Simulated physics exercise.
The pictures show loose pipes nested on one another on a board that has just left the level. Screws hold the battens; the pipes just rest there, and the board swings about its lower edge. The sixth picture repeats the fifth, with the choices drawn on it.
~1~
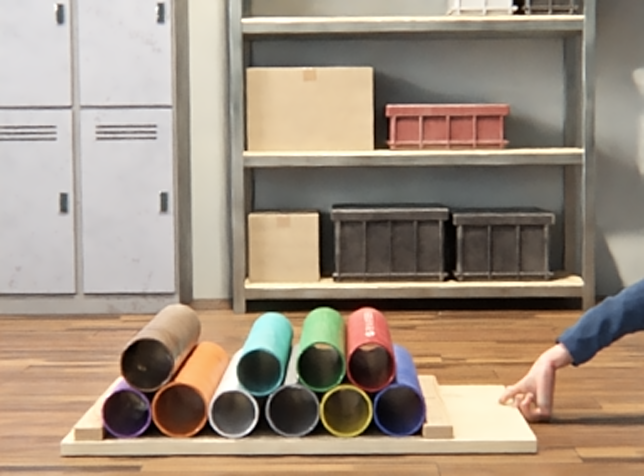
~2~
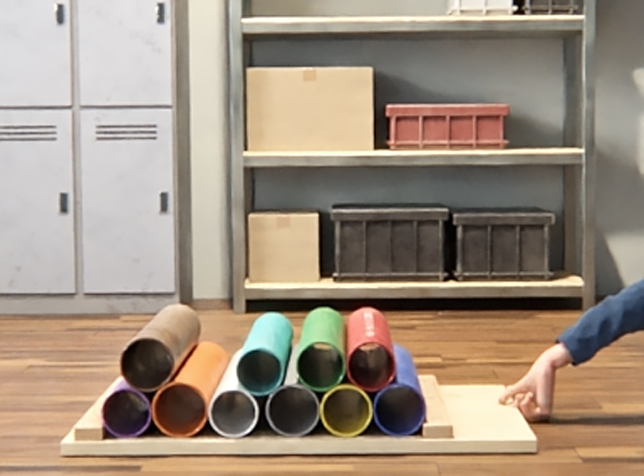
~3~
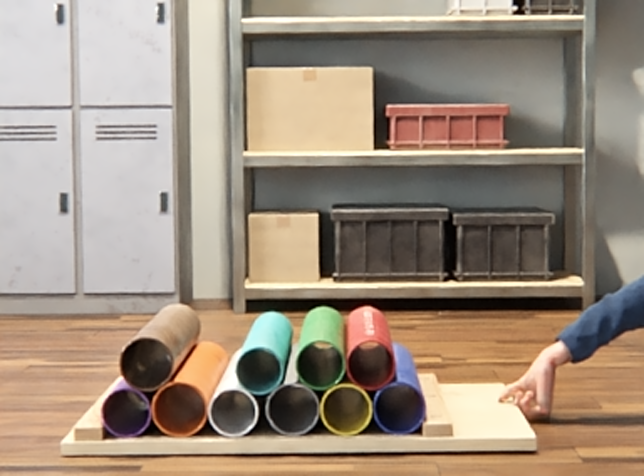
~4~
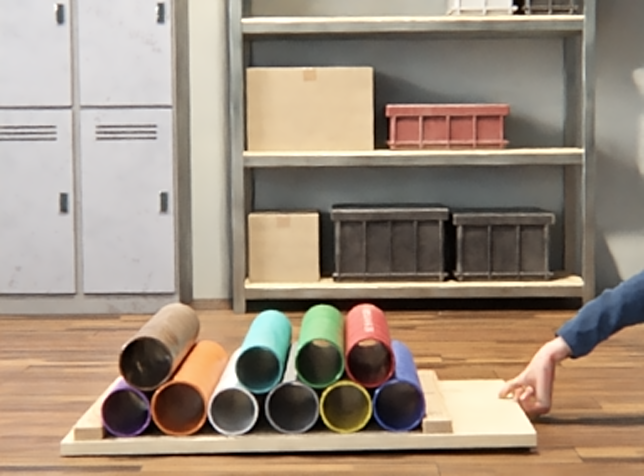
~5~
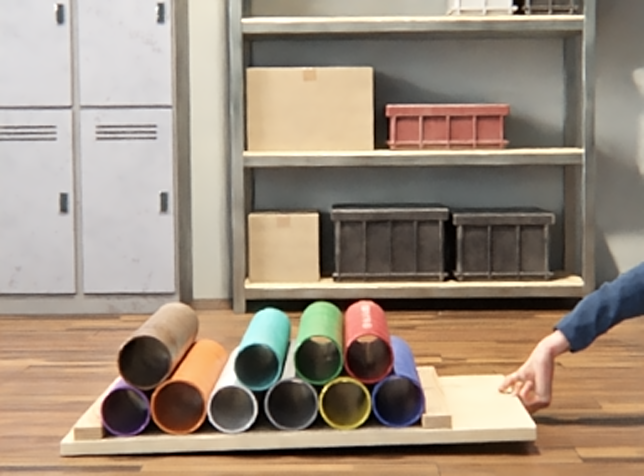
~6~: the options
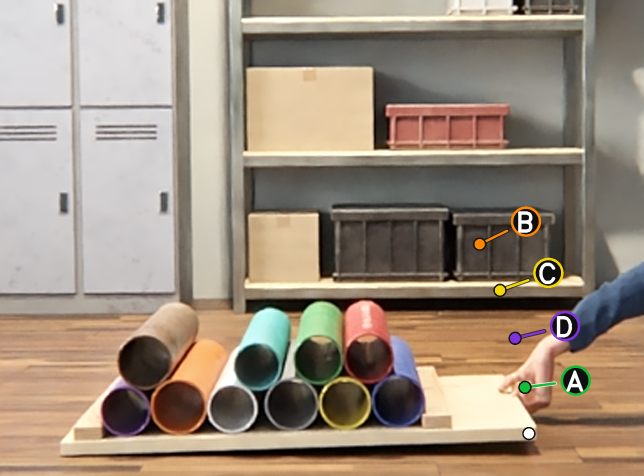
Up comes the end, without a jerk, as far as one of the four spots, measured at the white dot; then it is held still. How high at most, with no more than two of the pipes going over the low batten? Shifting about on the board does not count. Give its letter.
The last mark within the limit is B.
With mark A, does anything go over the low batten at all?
No, at A.
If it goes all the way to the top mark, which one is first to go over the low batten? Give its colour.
The brown one.
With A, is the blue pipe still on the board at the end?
The blue pipe: Yes.
On the marked copy, A at (525, 387); B at (479, 244); C at (500, 290); D at (515, 338); the white dot at (529, 434).
Following B. Soon after the start, board at 16°.
Later, board at 26°.
In the end, board at 26°, one over the low batten (brown).
As for the rest, A none over the low batten; C none over the low batten; D none over the low batten.
